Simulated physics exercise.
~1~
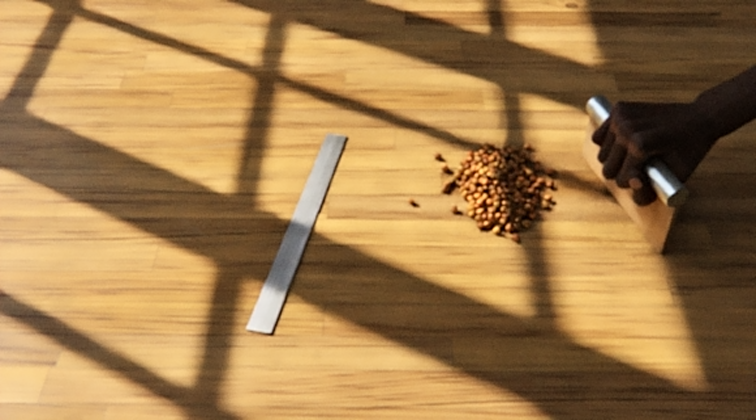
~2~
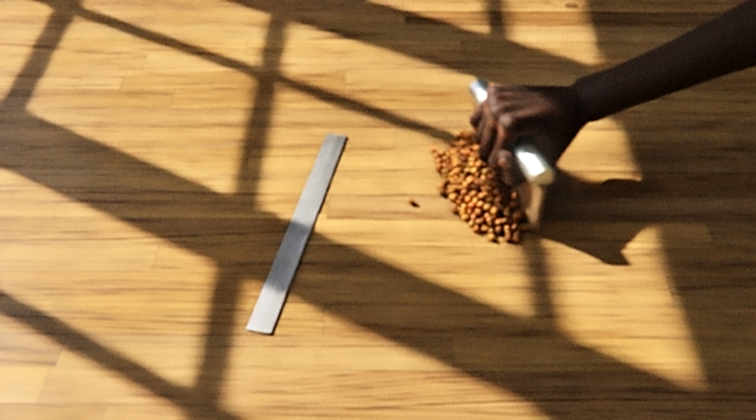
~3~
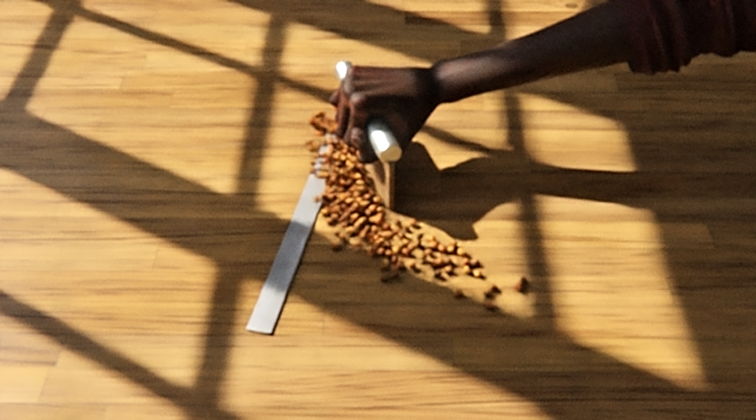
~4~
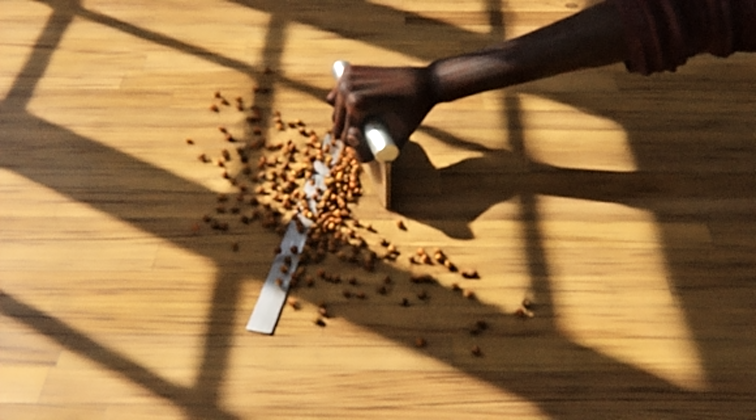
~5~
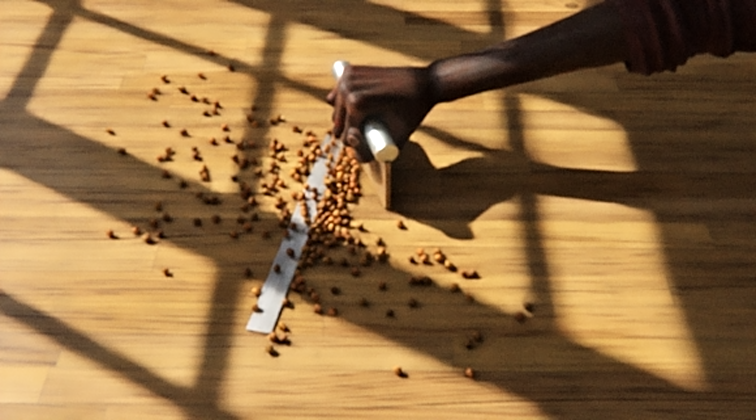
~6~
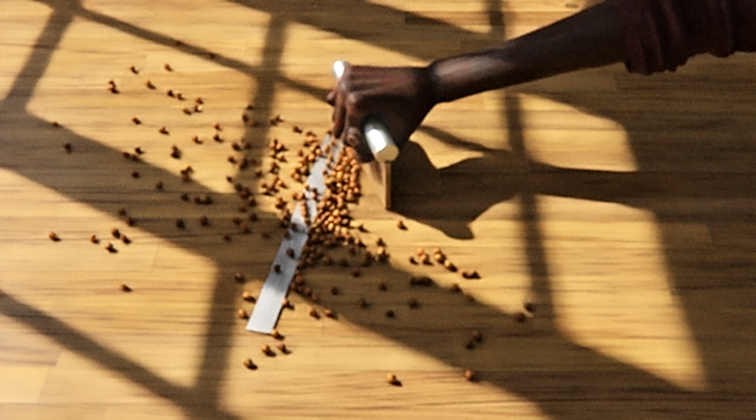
A hand gripping a scraper with a silver handle pushed a pile of small brown chickpeas left across a wooden surface until it stopped at a thin metal strip, where many stayed bunched while the rest scattered beyond it and around its ends.
